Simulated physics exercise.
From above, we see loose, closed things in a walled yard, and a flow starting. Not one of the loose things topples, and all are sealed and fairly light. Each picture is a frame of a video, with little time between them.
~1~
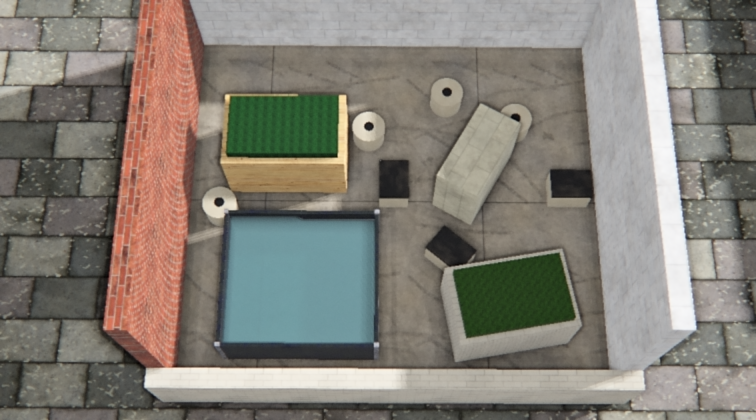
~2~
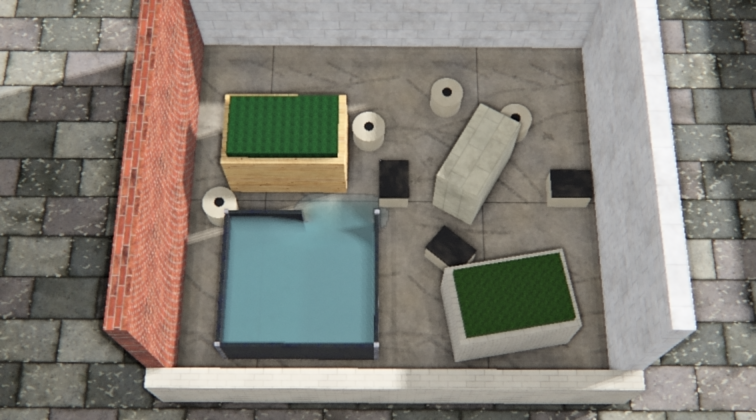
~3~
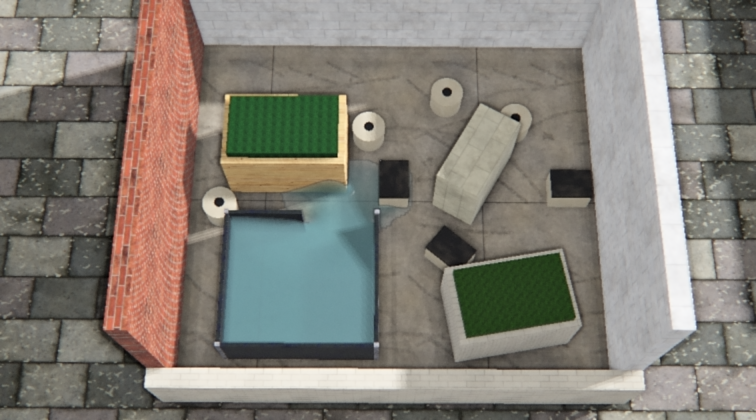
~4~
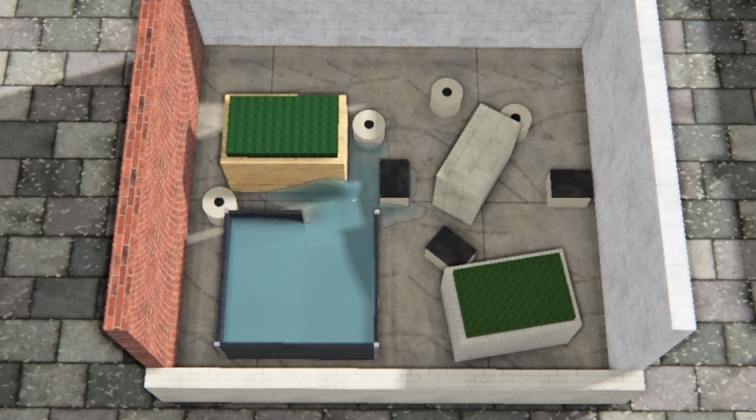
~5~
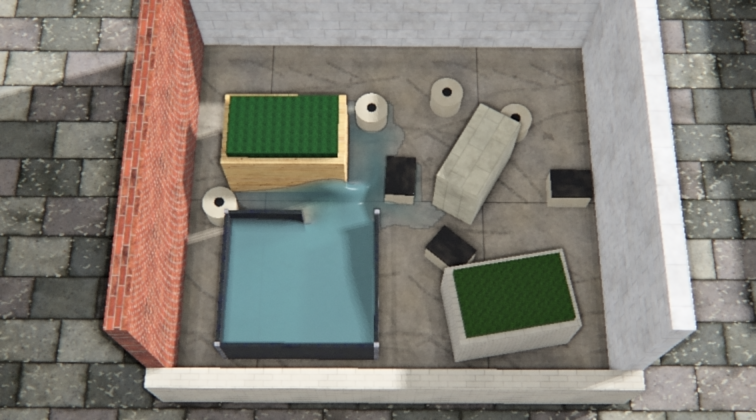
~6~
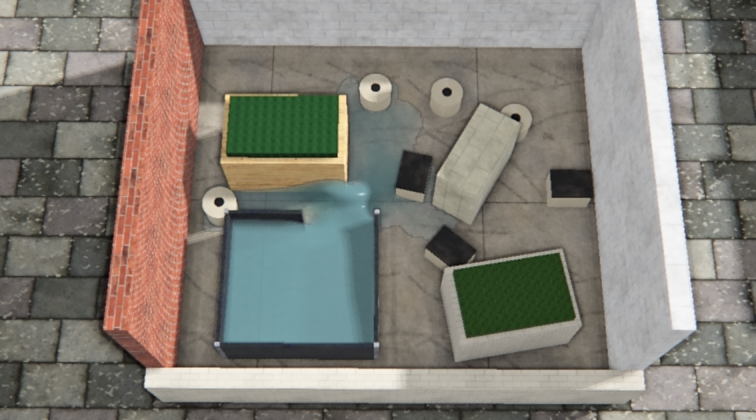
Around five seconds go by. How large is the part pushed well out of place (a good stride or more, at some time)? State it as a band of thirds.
Looks to me like two in three or more get shifted a long way.
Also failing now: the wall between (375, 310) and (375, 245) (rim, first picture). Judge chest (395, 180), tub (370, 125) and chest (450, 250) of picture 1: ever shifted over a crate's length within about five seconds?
Each in turn, never travels that far, never travels that far, ends up that far off.
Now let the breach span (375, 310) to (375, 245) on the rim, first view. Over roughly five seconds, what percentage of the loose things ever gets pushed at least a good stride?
About 60 %.
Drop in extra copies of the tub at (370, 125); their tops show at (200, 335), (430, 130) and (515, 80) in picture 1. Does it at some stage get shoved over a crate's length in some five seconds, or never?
Stays put, displaced, displaced.
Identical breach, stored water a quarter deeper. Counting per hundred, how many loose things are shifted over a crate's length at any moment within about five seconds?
That comes to 90 % of the lot.
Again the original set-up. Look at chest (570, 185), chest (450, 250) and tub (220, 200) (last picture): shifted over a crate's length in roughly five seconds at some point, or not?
Working through them in turn, I get shoved clear, never that far off, then shoved clear.
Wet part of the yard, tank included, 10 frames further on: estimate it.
About 55 in a hundred.
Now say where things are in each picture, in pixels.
The first frame shows a tub at (369, 127) rests on the ground; a chest at (394, 178) rests on the ground; 0 of 7 have shifted.
The second frame shows a tub at (369, 127) rests on the ground; a chest at (394, 178) rests on the ground; 0 of 7 have shifted.
The third frame shows a tub at (369, 127) rests on the ground; a chest at (394, 178), on the bottom; 0 of 7 have shifted.
The fourth frame shows a tub at (369, 125), on the bottom; a chest at (394, 178), on the bottom; 0 of 7 have shifted.
The fifth frame shows a tub at (371, 108) rests on the ground, close to its start; a chest at (400, 175) rests on the ground, close to its start; 2 of 7 have shifted.
The sixth frame shows a tub at (375, 88), on the bottom, a stride from its start; a chest at (414, 171), on the bottom, close to its start; 2 of 7 have shifted.
A moment on, 2 of 7 are well off their spots; 0 afloat.
Next, 4 of 7 are well off their spots; 4 afloat.
Later, 4 of 7 are well off their spots; 3 afloat.
In the end, 5 of 7 are well off their spots, and 5 have been at some point; 4 afloat.
